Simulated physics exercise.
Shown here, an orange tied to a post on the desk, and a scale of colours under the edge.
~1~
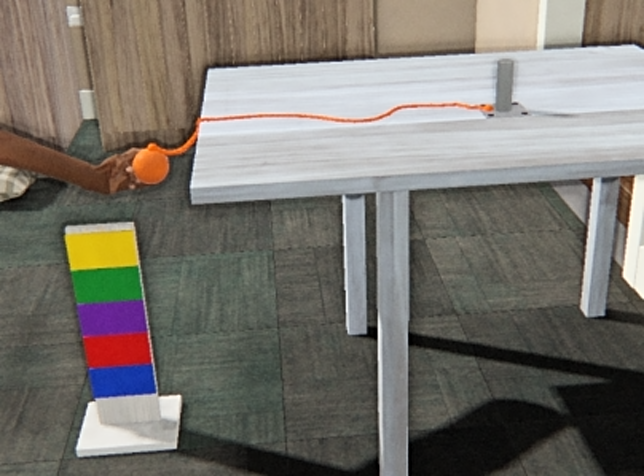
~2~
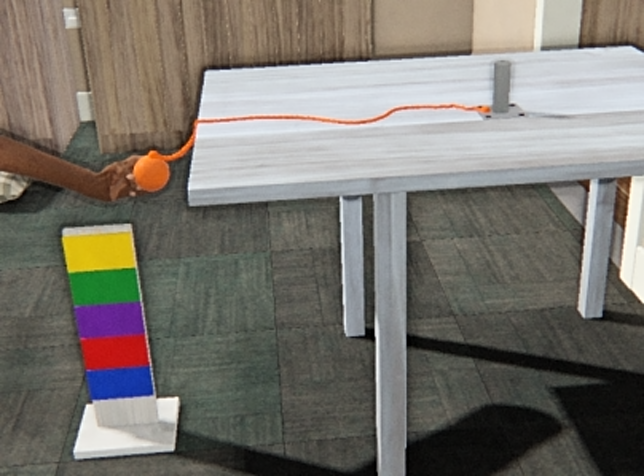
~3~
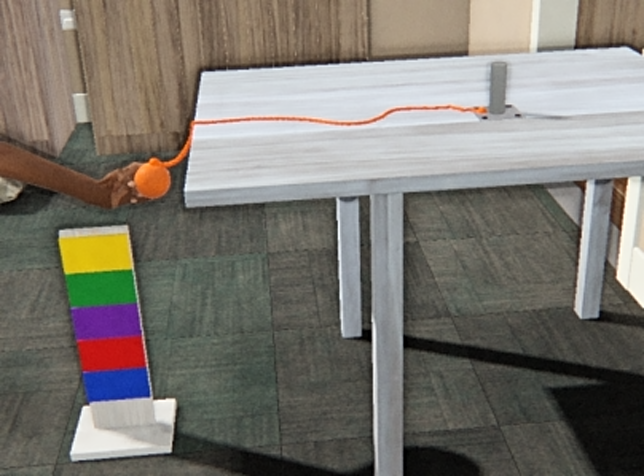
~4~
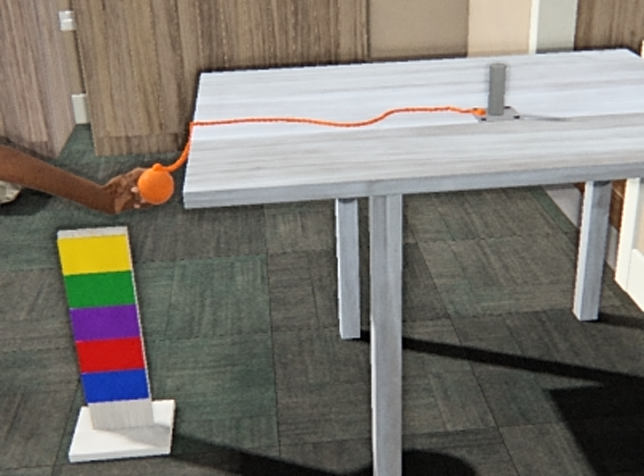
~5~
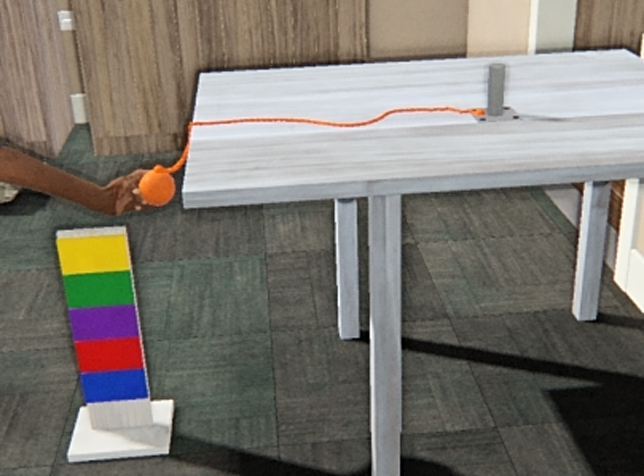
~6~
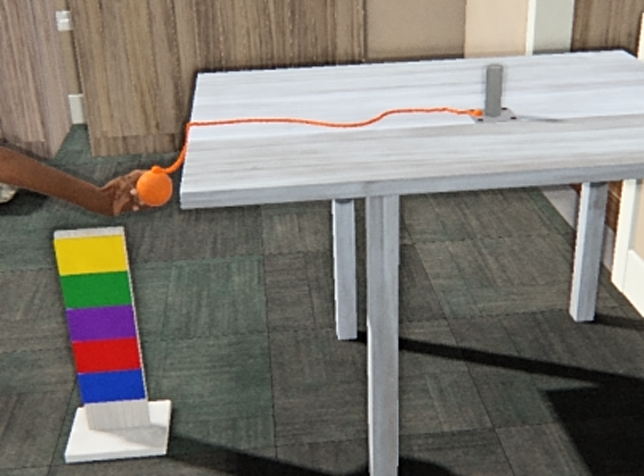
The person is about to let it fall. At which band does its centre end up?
The yellow one.
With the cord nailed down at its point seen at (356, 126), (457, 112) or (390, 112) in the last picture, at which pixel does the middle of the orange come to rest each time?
Try by try, around (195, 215), (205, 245) and (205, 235).
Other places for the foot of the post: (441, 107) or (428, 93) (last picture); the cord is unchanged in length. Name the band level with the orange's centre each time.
Taking them in turn: Green; green.
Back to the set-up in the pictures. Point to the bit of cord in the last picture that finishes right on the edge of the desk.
The one at (230, 122).
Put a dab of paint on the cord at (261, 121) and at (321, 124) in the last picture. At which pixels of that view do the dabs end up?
Near (222, 127) and (285, 124).
Soon after, orange near (225, 236); level with yellow.
After that, orange near (198, 247); level with yellow.
In the end, orange near (204, 247); level with yellow. The cord holds its middle at yellow.
